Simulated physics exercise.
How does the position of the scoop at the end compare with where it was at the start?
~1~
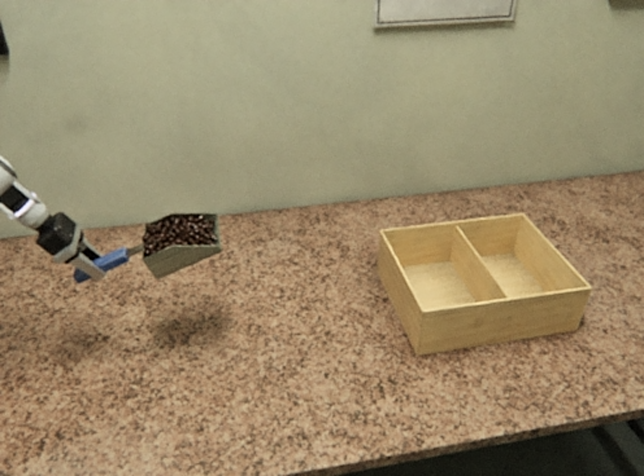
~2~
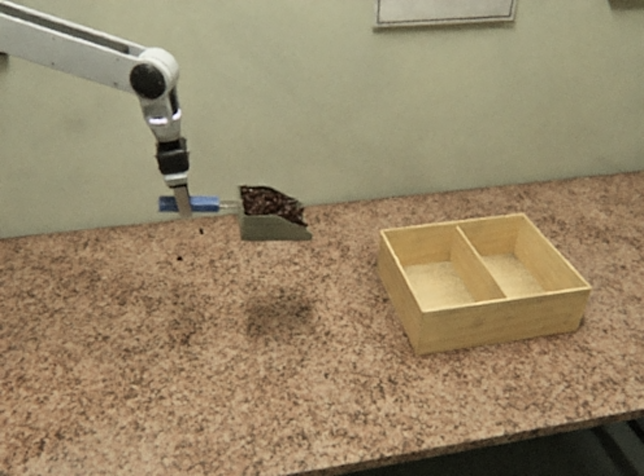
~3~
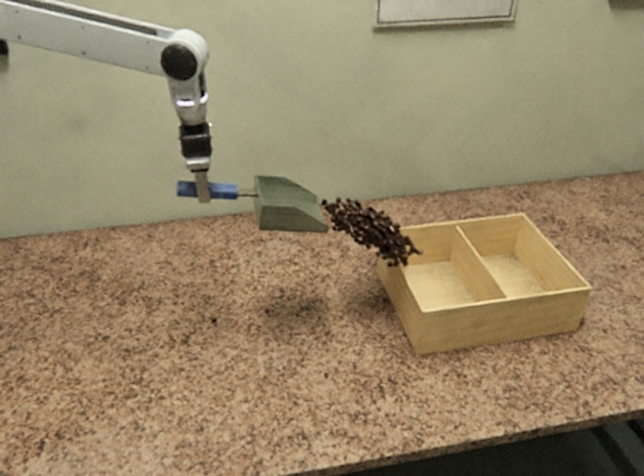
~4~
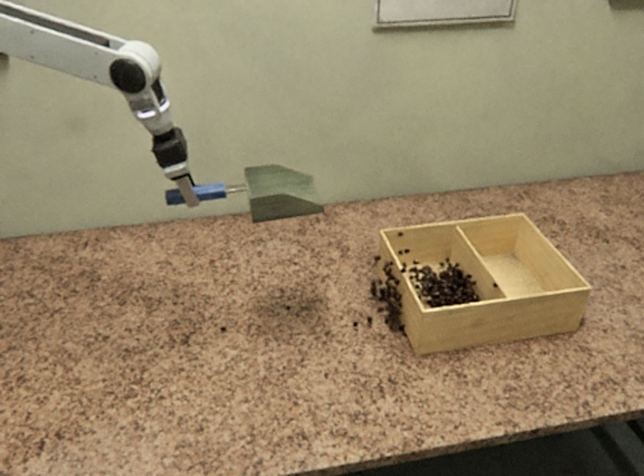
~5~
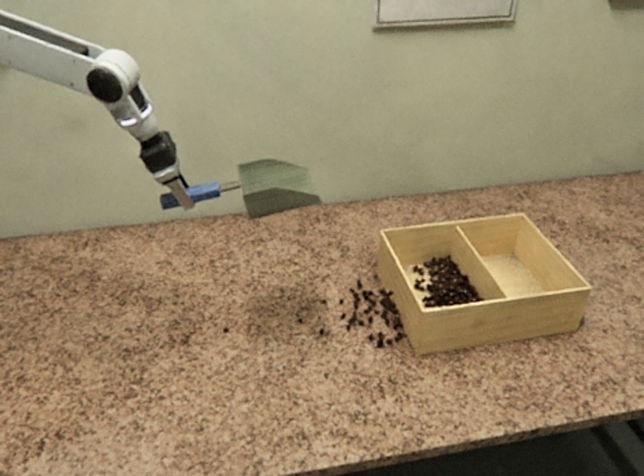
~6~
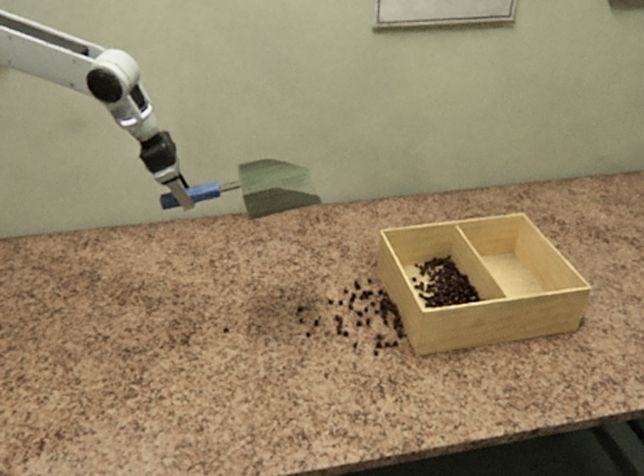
The scoop ends up farther to the right and higher than it was at the start, closer to the wooden box.
